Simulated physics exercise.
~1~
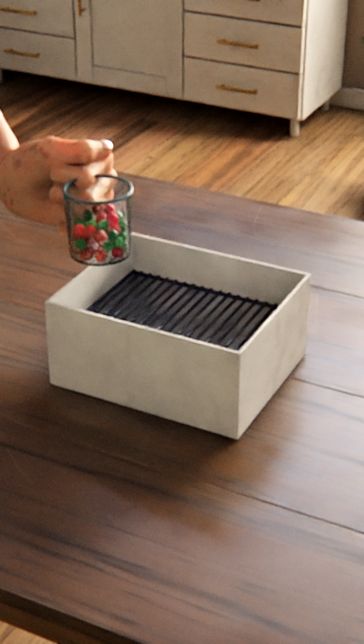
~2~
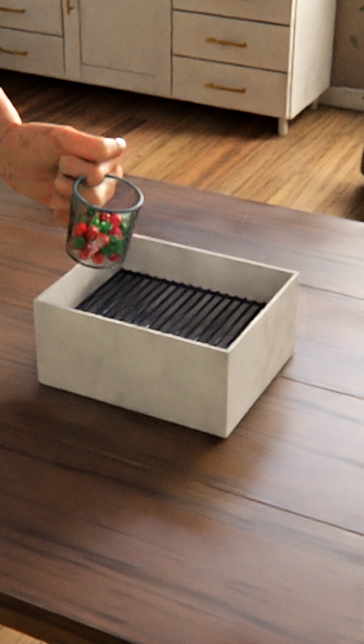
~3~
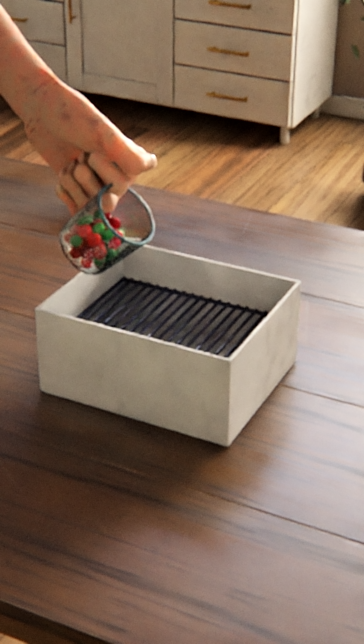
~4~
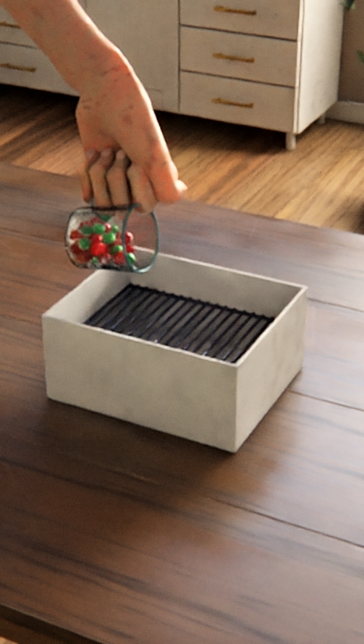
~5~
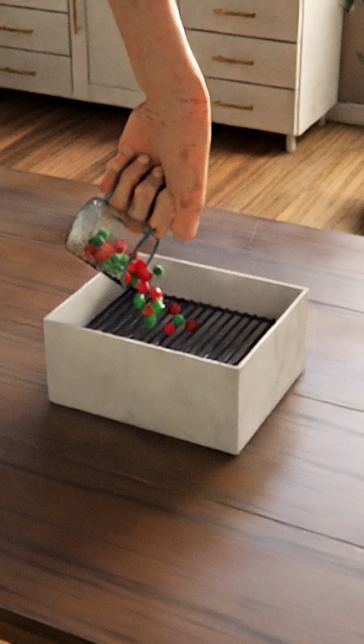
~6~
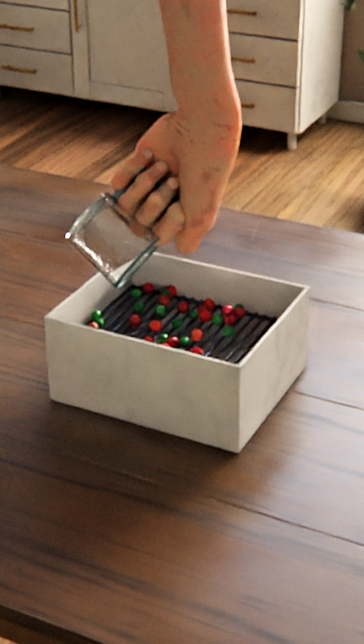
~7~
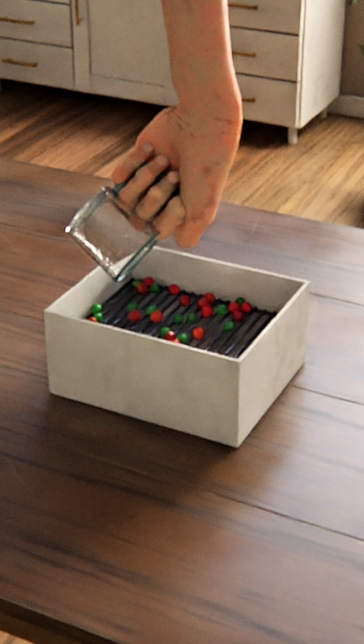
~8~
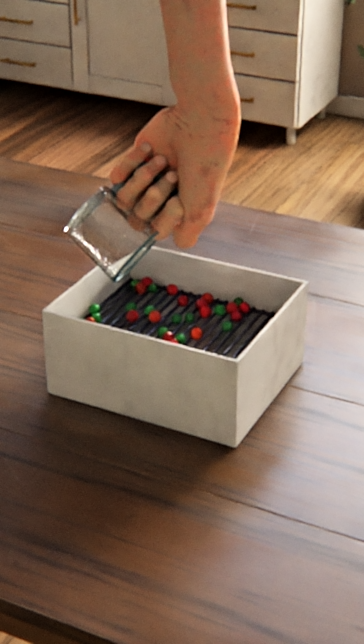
A hand held a clear cup of small red and green pieces over a pale box with dark wires across it, then tipped the cup until they all tumbled out, and they ended up scattered on top of the wires.
